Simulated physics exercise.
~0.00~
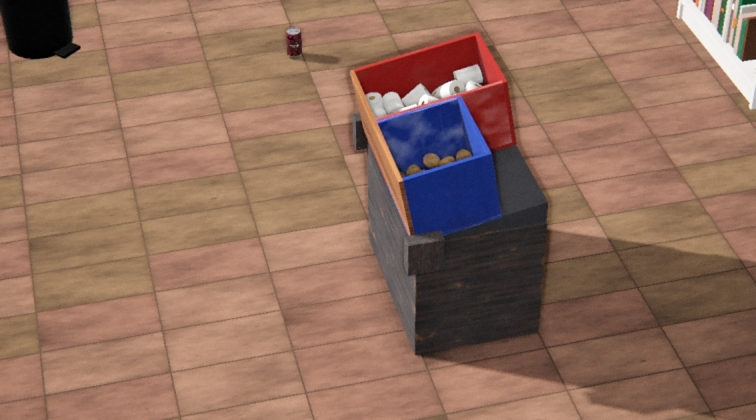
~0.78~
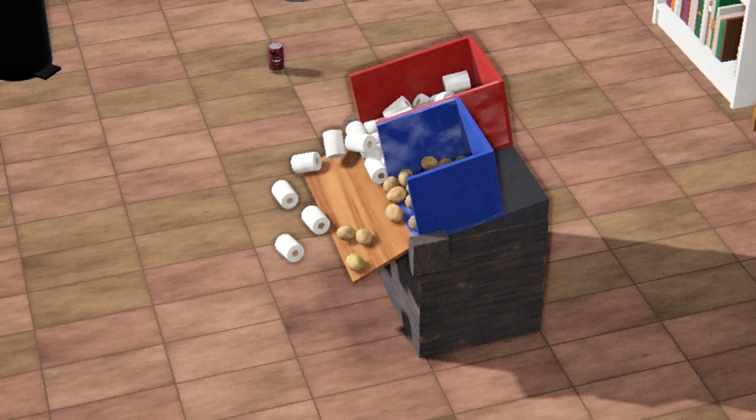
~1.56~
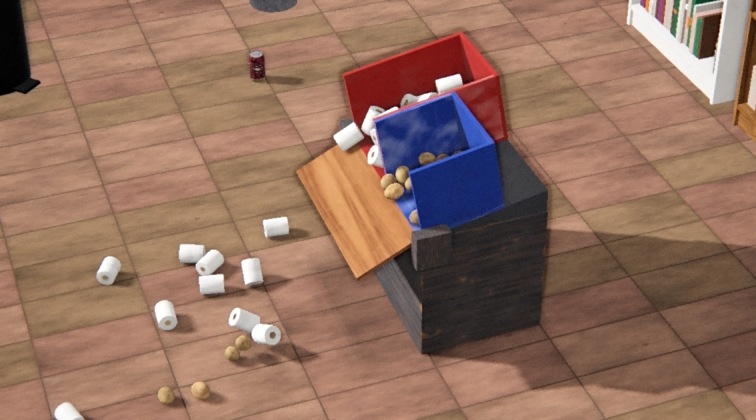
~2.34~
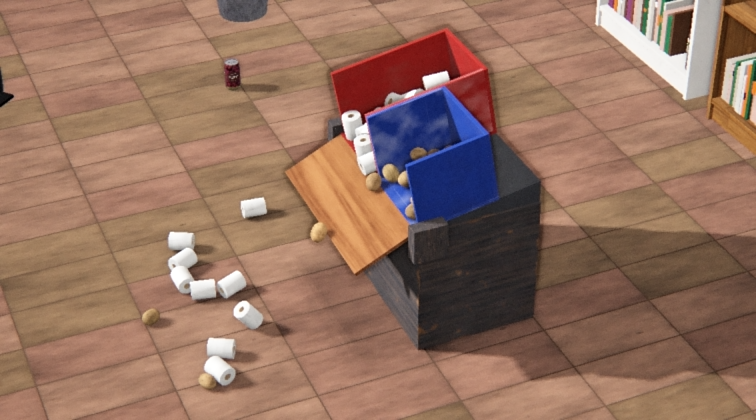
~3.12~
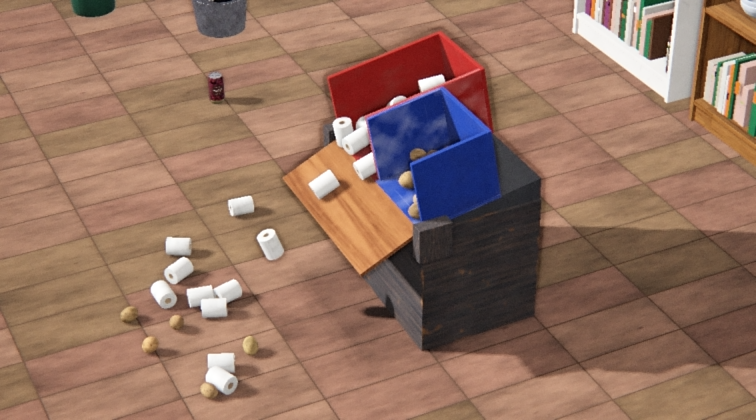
An orange-brown wooden flap leans upright against a blue chute and a red chute on a dark stand, seen from above on a tiled floor, with a dark red can behind to the left and a white bookshelf at the upper right. The flap drops down to the left, and white paper rolls from the red chute and brown potatoes from the blue one tumble over it. They scatter across the floor at lower left as the view drifts sideways. A few more follow, and at the end one roll lies on the lowered flap while both chutes still hold some of their load.
